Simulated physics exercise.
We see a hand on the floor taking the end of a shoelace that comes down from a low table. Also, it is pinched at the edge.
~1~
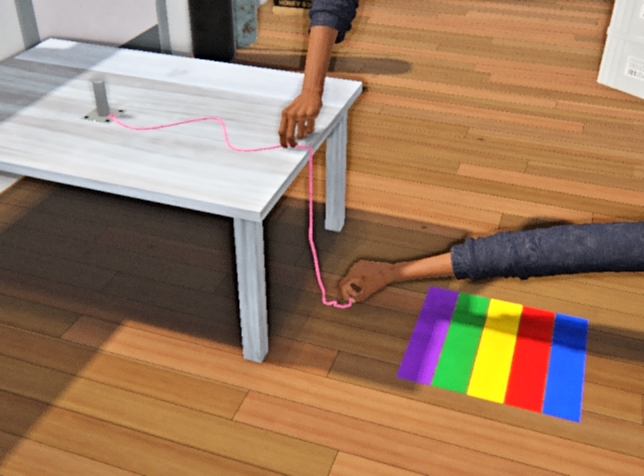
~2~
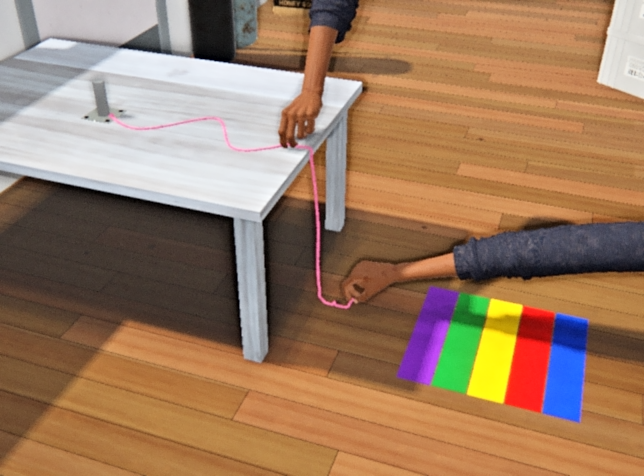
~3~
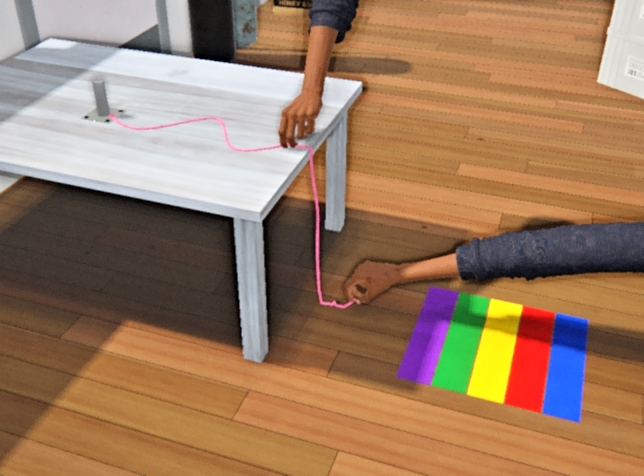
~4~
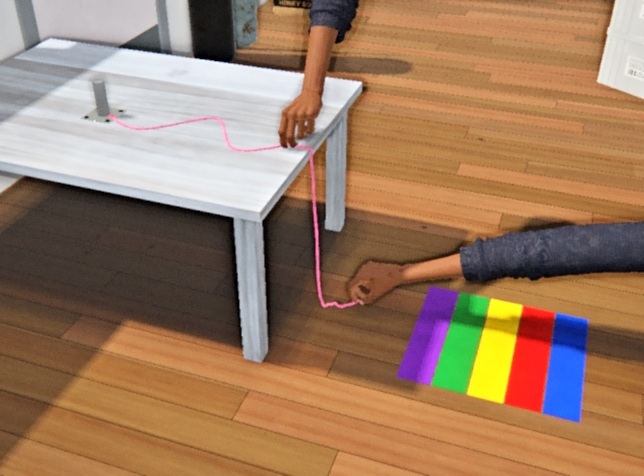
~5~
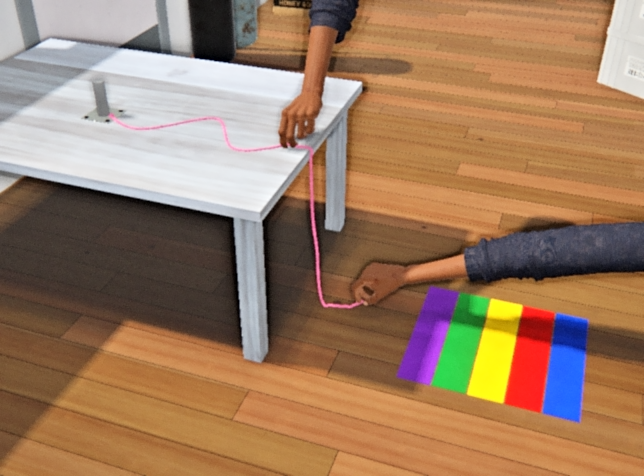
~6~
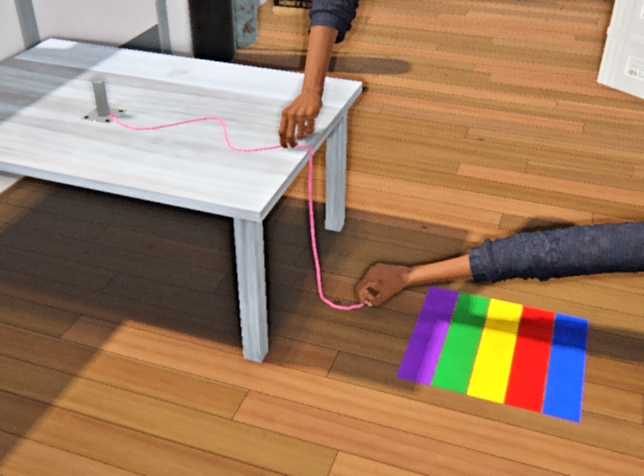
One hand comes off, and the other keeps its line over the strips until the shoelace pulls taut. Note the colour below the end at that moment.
Colour below: Red.
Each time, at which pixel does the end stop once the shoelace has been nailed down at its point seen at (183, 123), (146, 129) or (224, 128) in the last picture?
Near (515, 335), then (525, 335), then (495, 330).
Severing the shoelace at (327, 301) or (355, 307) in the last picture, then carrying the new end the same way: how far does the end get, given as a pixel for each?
In order, about (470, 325) and about (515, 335).
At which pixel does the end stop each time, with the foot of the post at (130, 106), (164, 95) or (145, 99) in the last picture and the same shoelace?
Try by try, around (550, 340), (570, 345) and (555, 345).
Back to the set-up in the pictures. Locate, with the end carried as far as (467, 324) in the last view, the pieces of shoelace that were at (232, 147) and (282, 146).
To (288, 145) and (318, 177).
A little later, end near (467, 324); over green.
Next, end near (508, 333); over yellow.
When it is tight, end near (534, 339); over red. Over red.
